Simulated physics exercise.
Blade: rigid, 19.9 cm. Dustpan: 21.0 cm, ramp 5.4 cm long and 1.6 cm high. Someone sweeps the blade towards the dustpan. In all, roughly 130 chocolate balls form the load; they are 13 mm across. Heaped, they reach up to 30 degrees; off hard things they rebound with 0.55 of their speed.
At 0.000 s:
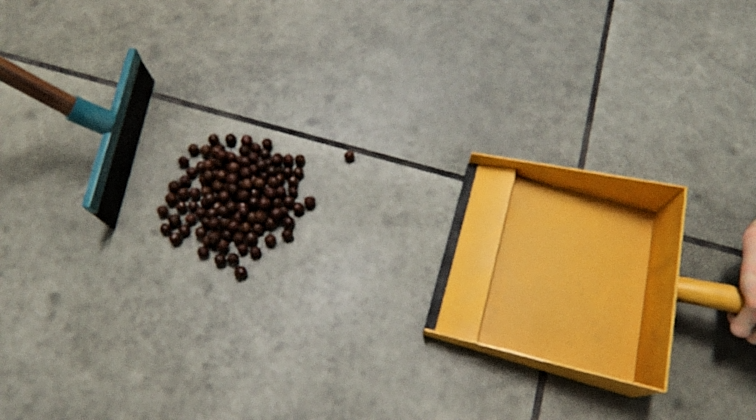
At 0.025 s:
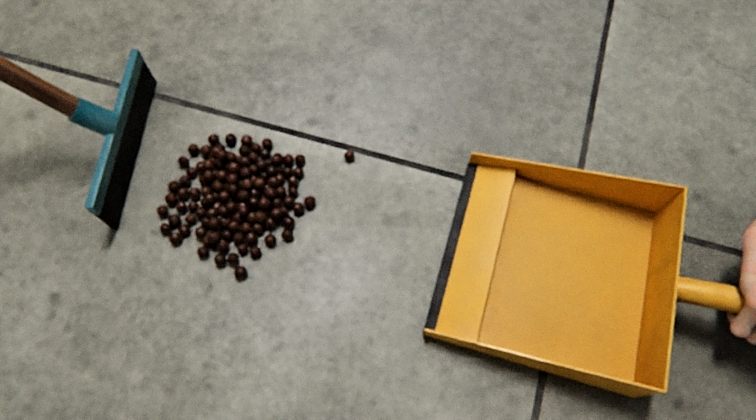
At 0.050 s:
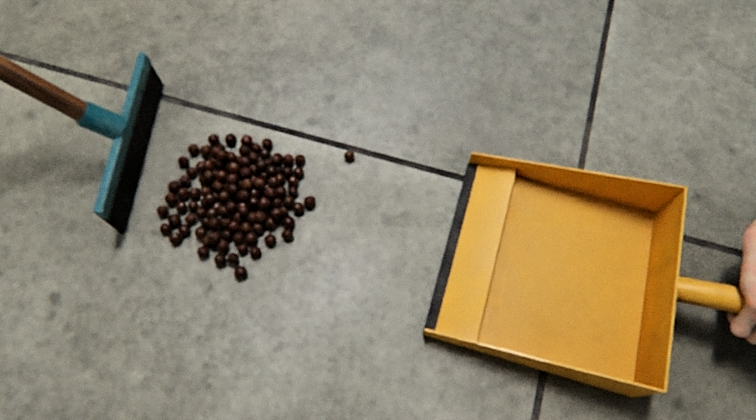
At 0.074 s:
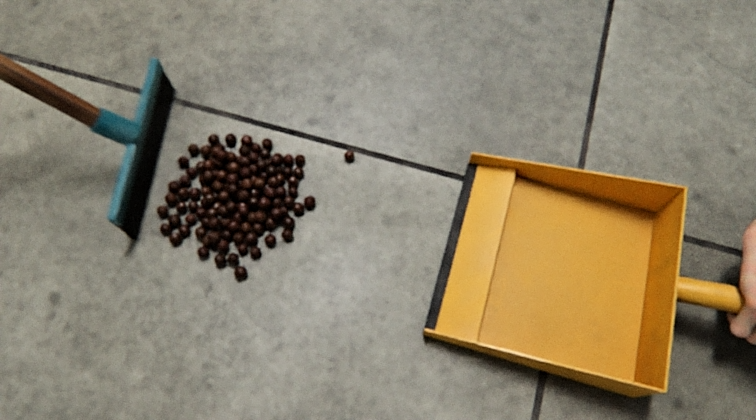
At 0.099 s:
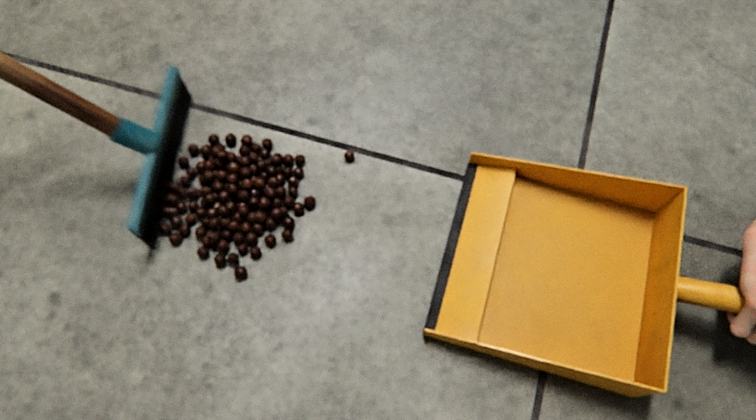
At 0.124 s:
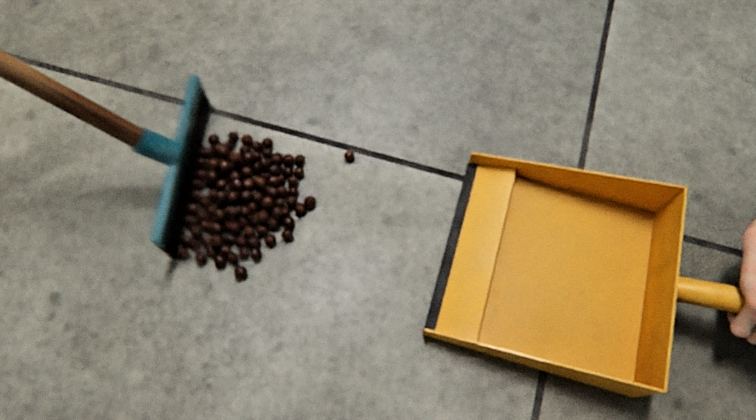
The clip opens on a gray tiled floor with a loose pile of dark brown balls between a teal broom at left and a yellow dustpan held by a hand at right. The broom moves slightly, then sweeps rightward into the pile, pressing its left side together while the dustpan stays still.
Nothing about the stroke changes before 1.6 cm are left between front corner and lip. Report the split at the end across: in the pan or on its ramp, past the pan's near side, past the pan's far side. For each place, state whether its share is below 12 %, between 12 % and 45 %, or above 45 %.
In the end pan: A sizeable minority, near side: A sizeable minority, far side: A sizeable minority.
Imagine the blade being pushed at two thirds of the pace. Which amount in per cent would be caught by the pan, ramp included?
Some 30 %.
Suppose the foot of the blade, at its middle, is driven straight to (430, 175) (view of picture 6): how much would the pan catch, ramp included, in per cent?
Some 30 percent.
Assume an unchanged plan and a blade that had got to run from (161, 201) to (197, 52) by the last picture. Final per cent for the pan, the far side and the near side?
You'd see pan at 15, far at 35 and near at 10.
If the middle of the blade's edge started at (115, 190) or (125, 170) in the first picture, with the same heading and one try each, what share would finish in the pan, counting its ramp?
Roughly 15 % and 25 %.
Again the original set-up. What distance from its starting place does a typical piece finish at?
That distance is close to 30 cm.
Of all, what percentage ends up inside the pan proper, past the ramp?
Around 20 percent.
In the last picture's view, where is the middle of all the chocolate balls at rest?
Roughly (466, 230).
After 0.25 s, middle of the blade 16 cm from the lip; 0 % over the lip, far side 5 %, near side 10 %.
After 0.34 s, middle of the blade 6 cm from the lip; 0 % over the lip, far side 15 %, near side 15 %.
After 0.56 s, middle of the blade 4 cm from the lip; 45 % over the lip, far side 20 %, near side 15 %.
At rest (1.8 s), pan 35 %, near side 15 %, far side 20 %, in front of the lip or behind the blade 30 %.
